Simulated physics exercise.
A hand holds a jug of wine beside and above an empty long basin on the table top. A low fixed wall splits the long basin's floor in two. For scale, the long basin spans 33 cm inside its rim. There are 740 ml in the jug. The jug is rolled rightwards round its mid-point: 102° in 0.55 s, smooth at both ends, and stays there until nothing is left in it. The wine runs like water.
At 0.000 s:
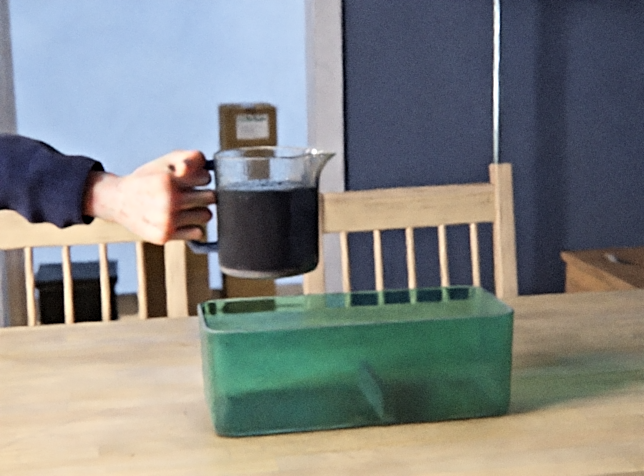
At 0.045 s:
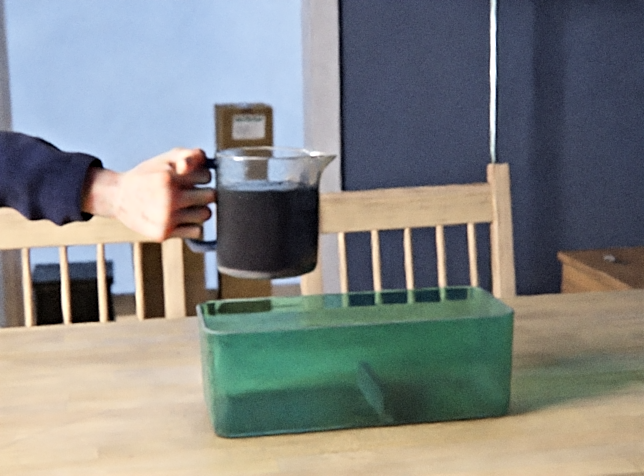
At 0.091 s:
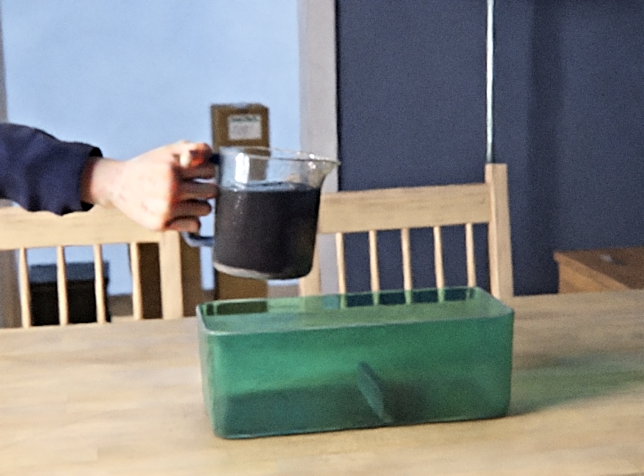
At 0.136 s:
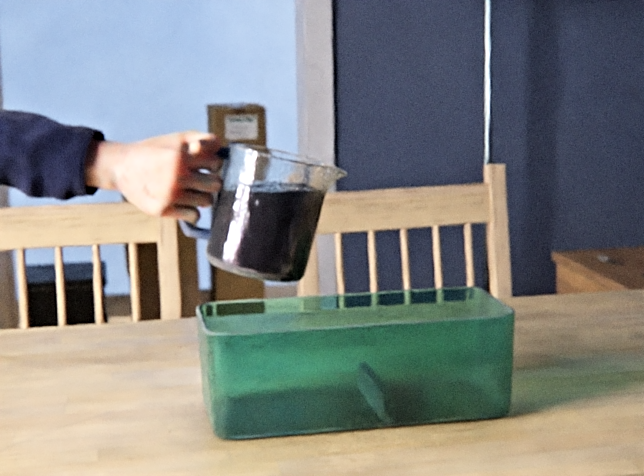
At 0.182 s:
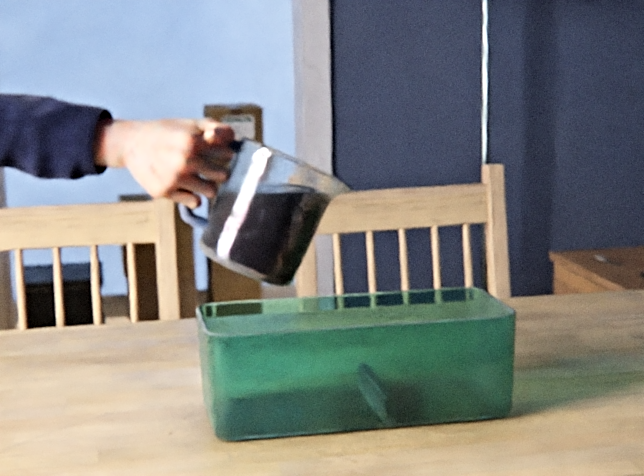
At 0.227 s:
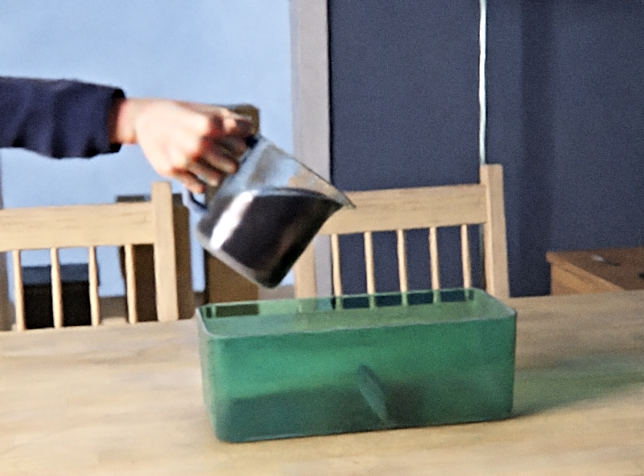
A hand tilting a glass jug of dark liquid steadily rightwards above a long green basin on a wooden table.
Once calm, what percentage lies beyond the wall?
About 65 per cent.
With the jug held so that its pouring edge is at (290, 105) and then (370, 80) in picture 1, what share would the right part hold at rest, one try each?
In turn about 20 and 70 per cent.
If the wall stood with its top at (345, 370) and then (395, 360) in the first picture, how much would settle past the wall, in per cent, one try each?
In turn about 90 and 20 per cent.
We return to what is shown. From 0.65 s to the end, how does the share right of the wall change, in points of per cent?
The share moves up, by some 10 per cent.
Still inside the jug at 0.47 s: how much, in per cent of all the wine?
Some 62 per cent.
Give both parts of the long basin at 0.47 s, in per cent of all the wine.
Near 3 on the left, 14 on the right.
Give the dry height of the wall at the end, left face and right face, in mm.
Left about 20 mm, right about 2 mm.
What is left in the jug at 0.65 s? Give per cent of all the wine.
Some 20 per cent.
By 0.47 s the tilt is 97° and 63 per cent is still to pour, 3 is left of the wall and 13 right of it.
By 0.65 s the tilt is 102° and 20 per cent is still to pour, 13 is left of the wall and 55 right of it.
By 0.84 s the tilt is 102° and 6 per cent is still to pour, 20 is left of the wall and 69 right of it.
By 1.05 s the tilt is 102° and 1 per cent is still to pour, 28 is left of the wall and 69 right of it.
At rest 33 per cent lies left of the wall, 65 right of it and 2 outside.
